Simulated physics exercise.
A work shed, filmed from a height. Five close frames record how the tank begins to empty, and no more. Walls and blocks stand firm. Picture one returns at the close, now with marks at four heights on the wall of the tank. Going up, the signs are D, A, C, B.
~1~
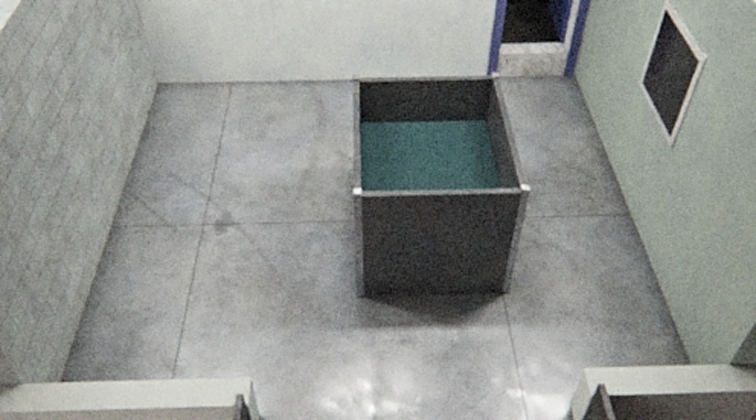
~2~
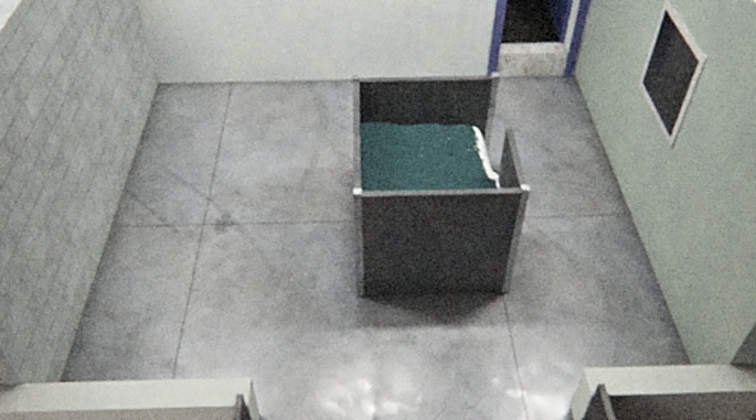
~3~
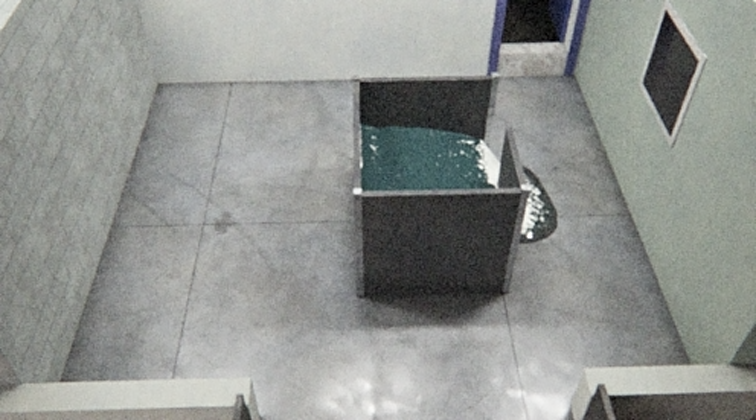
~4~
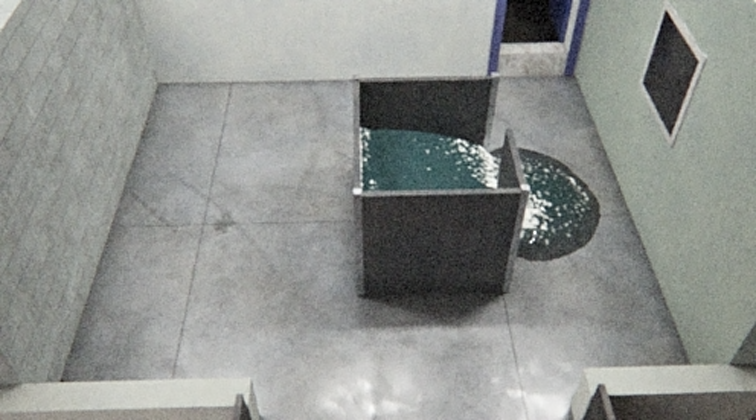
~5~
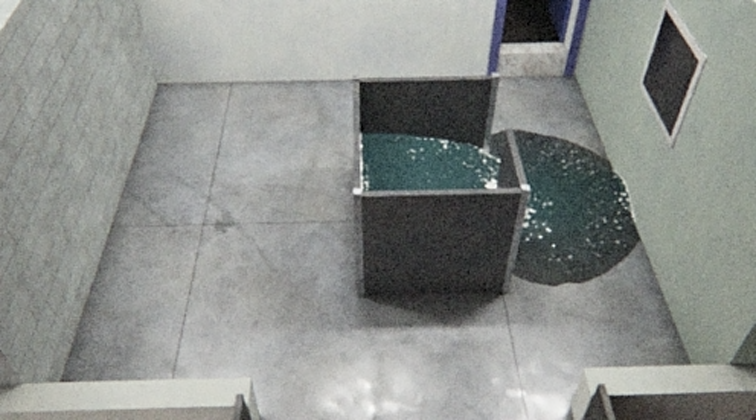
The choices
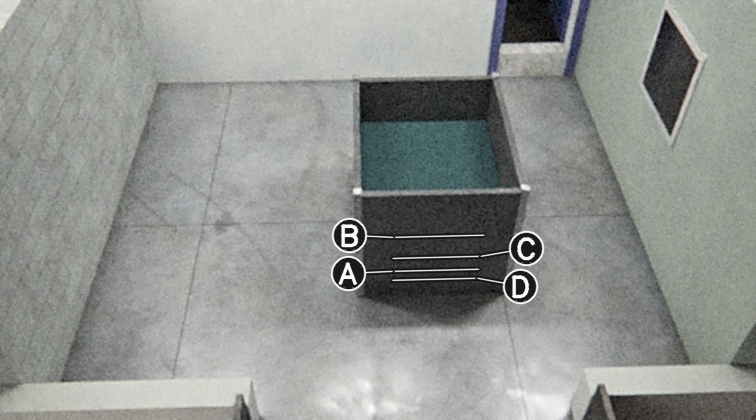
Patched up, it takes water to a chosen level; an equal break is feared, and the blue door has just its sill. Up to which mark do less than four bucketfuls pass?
The answer is mark B.
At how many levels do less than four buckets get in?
All of them.
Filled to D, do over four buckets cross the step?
No.
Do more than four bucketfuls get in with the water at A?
No, that is safe.
On the marked copy, A at (435, 270); B at (438, 236); C at (436, 257); D at (434, 279); from the bottom up D, A, C, B.
With A, nothing gets over.
With B, a bucket or two gets in.
With C, nothing gets over.
With D, nothing gets over.
